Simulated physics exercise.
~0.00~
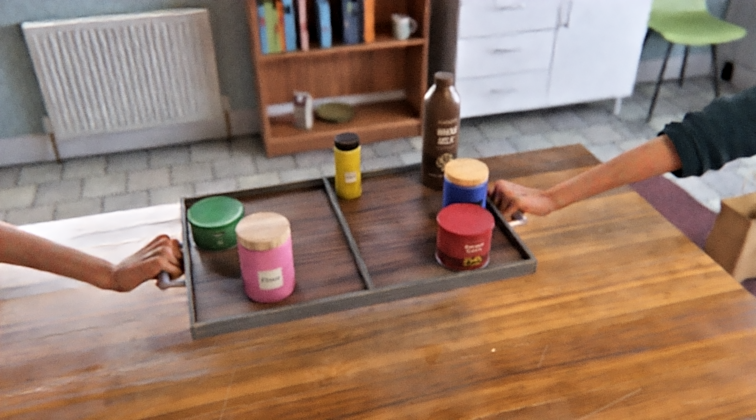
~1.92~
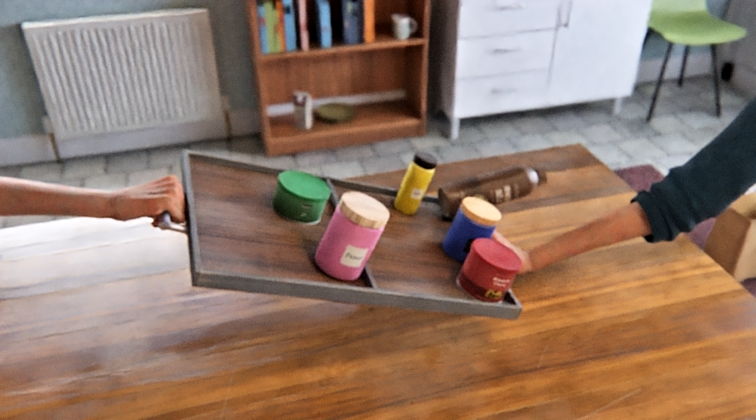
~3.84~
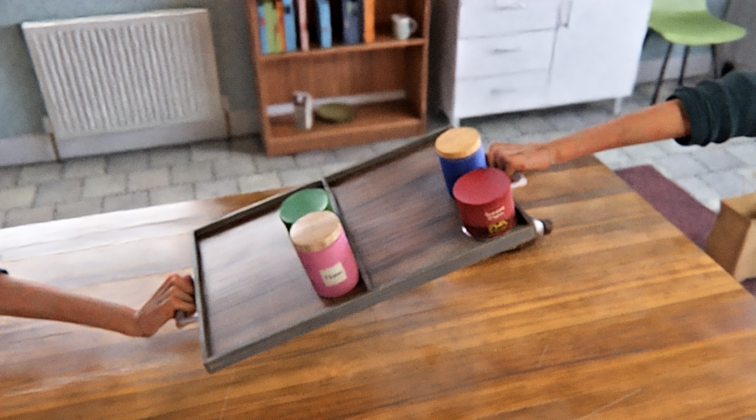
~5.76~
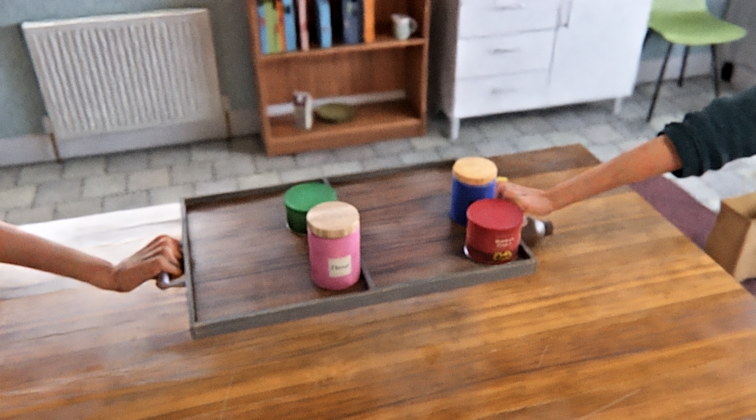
A wooden tray held by two hands tipped down to the right, toppling the brown bottle and sliding the jars and tubs across, then tilted left and came level again, ending with the bottle and yellow shaker gone from it and the rest upright.
